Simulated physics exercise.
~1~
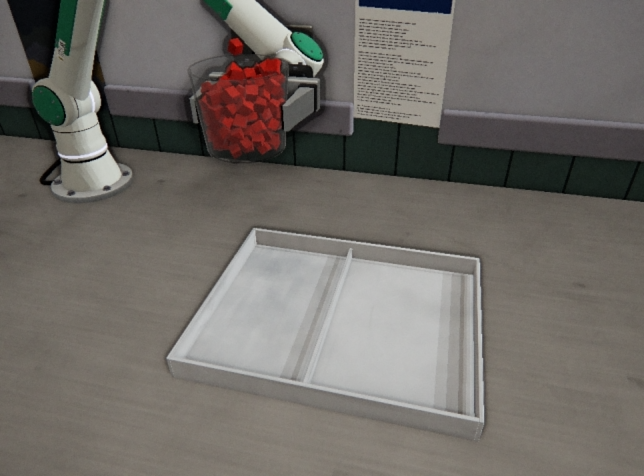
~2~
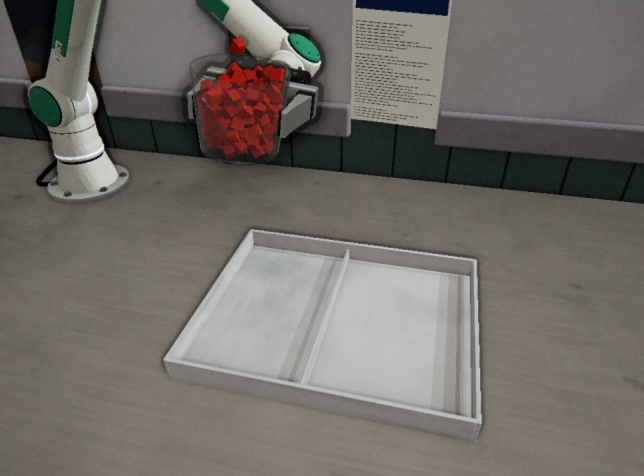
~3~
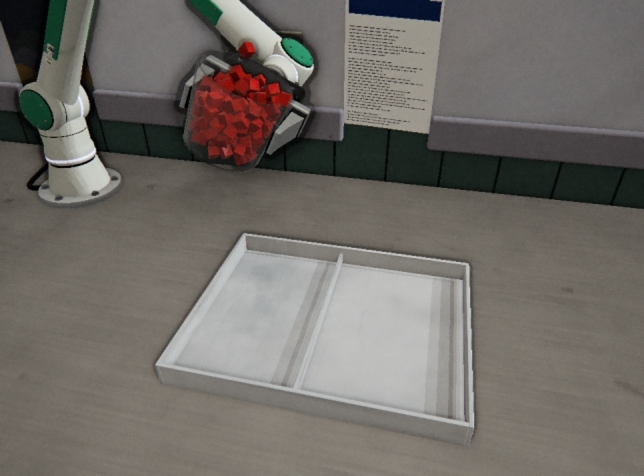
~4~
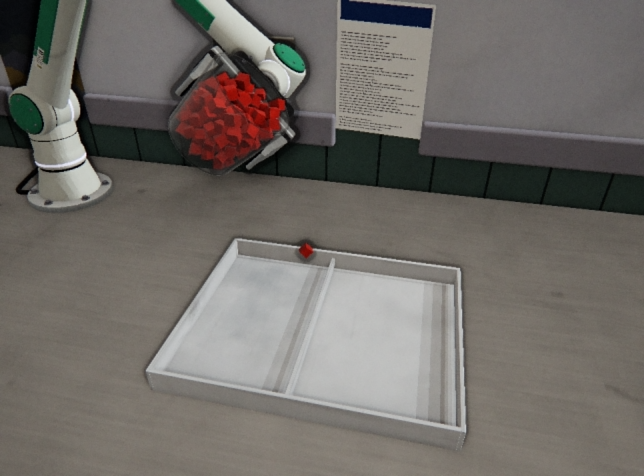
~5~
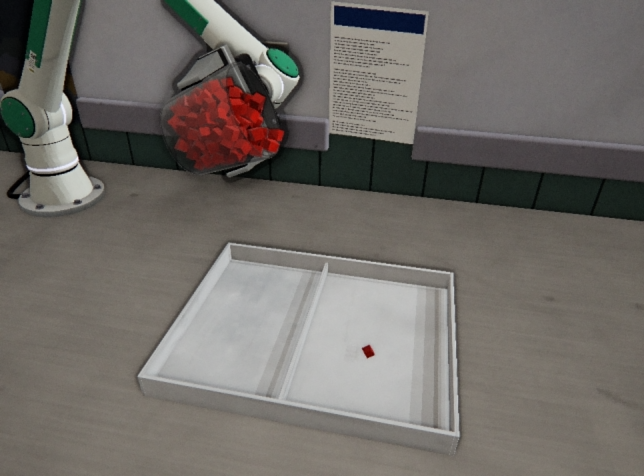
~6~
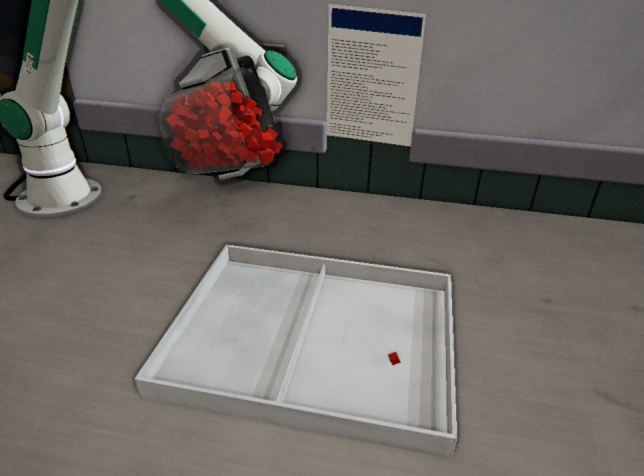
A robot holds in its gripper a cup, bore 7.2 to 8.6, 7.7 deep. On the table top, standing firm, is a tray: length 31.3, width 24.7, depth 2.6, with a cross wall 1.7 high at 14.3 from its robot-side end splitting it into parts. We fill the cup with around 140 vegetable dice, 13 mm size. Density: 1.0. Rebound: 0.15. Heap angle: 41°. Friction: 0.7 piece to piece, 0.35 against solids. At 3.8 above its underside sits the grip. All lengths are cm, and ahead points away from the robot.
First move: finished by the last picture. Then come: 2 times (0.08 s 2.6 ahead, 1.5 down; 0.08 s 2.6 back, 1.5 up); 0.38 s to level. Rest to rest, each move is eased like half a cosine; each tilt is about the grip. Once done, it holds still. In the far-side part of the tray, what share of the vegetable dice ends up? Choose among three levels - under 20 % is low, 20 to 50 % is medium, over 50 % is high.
The level is medium.
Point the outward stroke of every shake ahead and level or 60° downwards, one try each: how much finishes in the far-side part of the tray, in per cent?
You'd get about 60 per cent with the first setting and about 10 per cent with the second.
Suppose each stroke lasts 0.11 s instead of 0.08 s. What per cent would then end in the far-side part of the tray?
It would come to around 15 %.
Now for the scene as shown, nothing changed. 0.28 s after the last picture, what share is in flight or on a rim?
Roughly 11 per cent.
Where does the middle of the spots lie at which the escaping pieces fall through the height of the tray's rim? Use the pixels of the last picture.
Roughly at (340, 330).
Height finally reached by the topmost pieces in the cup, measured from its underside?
I'd say close to 7.0 cm.
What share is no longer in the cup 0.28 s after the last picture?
About 15 in a hundred parts are out by then.
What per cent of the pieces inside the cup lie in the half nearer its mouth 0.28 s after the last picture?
Mouth half share: Roughly 60 %.
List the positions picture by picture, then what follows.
In the first picture, the cup middle at (243, 110), level; upper third of the load around (246, 87), from x 205 to 280, top at y 45; 137 in the cup.
In the second picture, the cup middle at (240, 111), tilted 7° forward; upper third of the load around (242, 90), from x 205 to 280, top at y 45.
In the third picture, the cup middle at (234, 115), tilted 25° forward; upper third of the load around (237, 94), from x 195 to 285, top at y 50.
In the fourth picture, the cup middle at (226, 120), tilted 47° forward; upper third of the load around (224, 100), from x 185 to 305, top at y 80; 136 in the cup, 1 in flight or on a rim.
In the fifth picture, the cup middle at (219, 125), tilted 65° forward; upper third of the load around (218, 105), from x 175 to 370, top at y 85; 136 in the cup, 1 in the far-side part.
In the sixth picture, the cup middle at (217, 127), tilted 72° forward; upper third of the load around (211, 108), from x 175 to 395, top at y 90; 136 in the cup, 1 in the far-side part.
Then, 0.28 s on, tilted 72° forward, highest piece 27 above the table; 117 in the cup, 4 in the far-side part, 1 in the robot-side part, 15 in flight or on a rim.
Then, 0.56 s on, tilted 22° forward, highest piece 29 above the table; 96 in the cup, 35 in the far-side part, 5 in the robot-side part, 1 in flight or on a rim.
Then, 0.90 s on, level, highest piece 29 above the table; 96 in the cup, 36 in the far-side part, 5 in the robot-side part.
Then, 1.95 s on, level, highest piece 29 above the table; 96 in the cup, 36 in the far-side part, 5 in the robot-side part.
In the end, 96 in the cup, 36 in the far-side part, 5 in the robot-side part. That is 26 % in the far-side part of the tray.
